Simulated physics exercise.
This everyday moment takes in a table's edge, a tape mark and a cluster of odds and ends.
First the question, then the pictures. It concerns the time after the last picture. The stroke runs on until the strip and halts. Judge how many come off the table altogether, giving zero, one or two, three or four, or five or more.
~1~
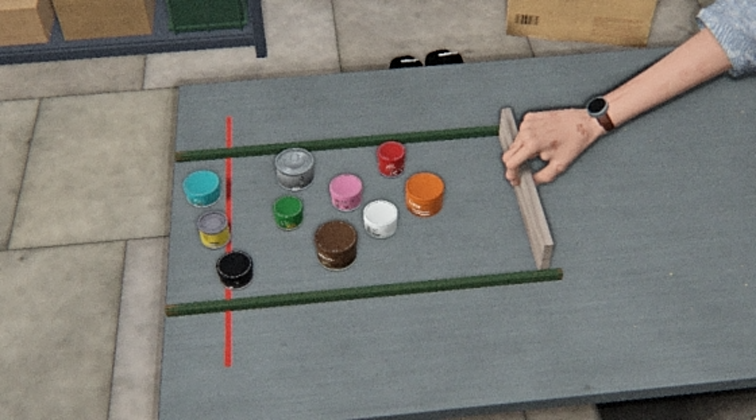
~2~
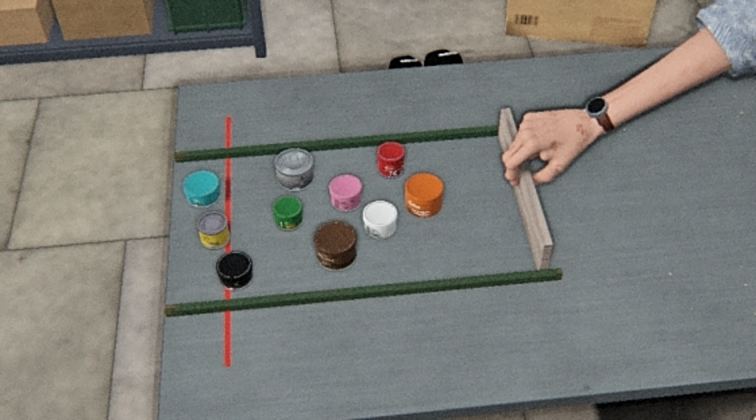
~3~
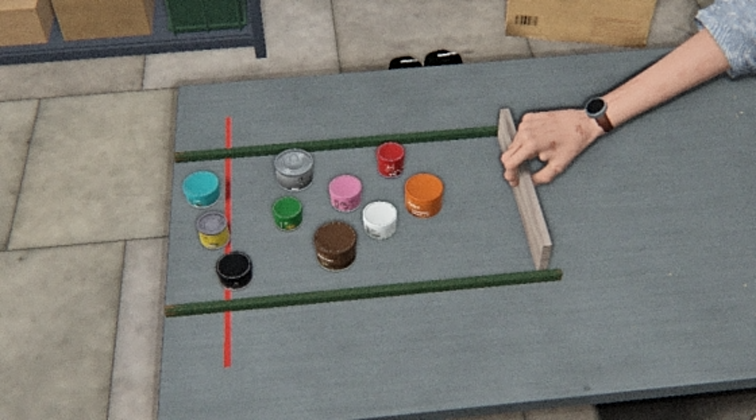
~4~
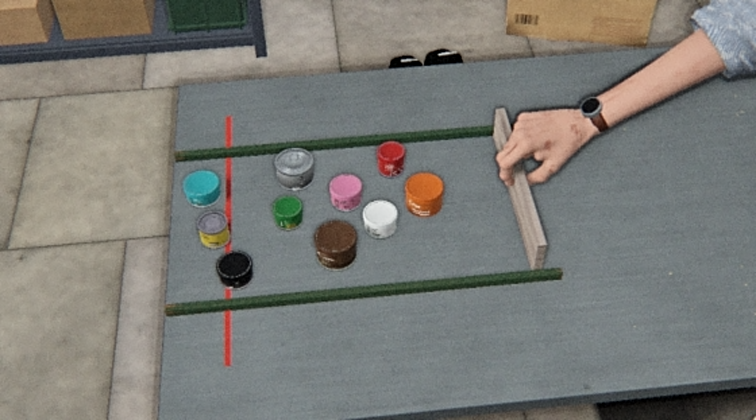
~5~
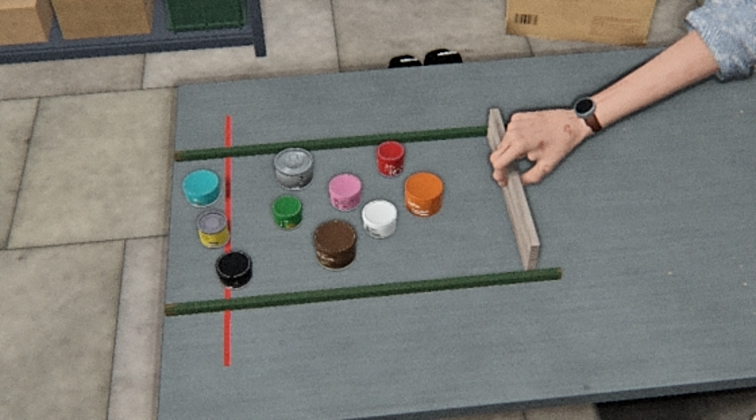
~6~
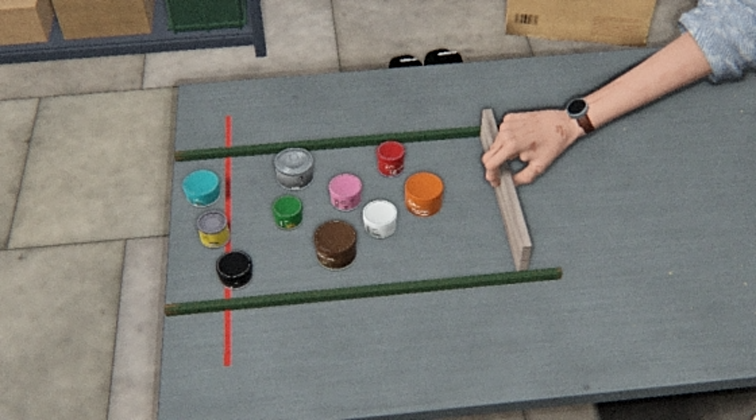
Falling ones: A lone one or two.
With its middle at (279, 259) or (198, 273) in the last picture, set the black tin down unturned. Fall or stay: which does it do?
First: Safe; second: Safe.
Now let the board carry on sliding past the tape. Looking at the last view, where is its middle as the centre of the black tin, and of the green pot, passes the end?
Roughly at (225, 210) and roughly at (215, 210).
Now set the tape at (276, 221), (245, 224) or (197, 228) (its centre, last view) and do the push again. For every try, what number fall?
In order: 0, 0 and 6.
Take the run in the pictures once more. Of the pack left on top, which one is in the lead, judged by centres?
Nearest once everything settles: Black tin.
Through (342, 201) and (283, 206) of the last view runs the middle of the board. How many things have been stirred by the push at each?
By then 6, and later 9.
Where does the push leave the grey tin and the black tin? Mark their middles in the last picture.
(185, 166) and (167, 281), approximately.
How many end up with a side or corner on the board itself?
The figure is 4.
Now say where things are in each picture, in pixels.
In the first frame, turquoise tin (203, 189); yellow tin (214, 231); black tin (236, 271); board (524, 186); tape (229, 226).
In the second frame, yellow tin (214, 231); pink pot (346, 194).
In the third frame, black tin (235, 272); board (523, 186).
In the fourth frame, turquoise tin (203, 189); red pot (391, 160).
In the fifth frame, yellow tin (214, 230); green pot (288, 213).
In the sixth frame, turquoise tin (202, 189); yellow tin (214, 230); black tin (235, 271); board (504, 187); tape (228, 225).
Soon after, none off yet; turquoise tin at rest near (202, 189); yellow tin at rest near (214, 230); black tin at rest near (235, 271).
After that, none off yet; turquoise tin at rest near (202, 189); yellow tin displaced a little near (200, 235); black tin displaced a little near (217, 273).
In the end, the number that fall off is one or two; gone, yellow tin and turquoise tin.
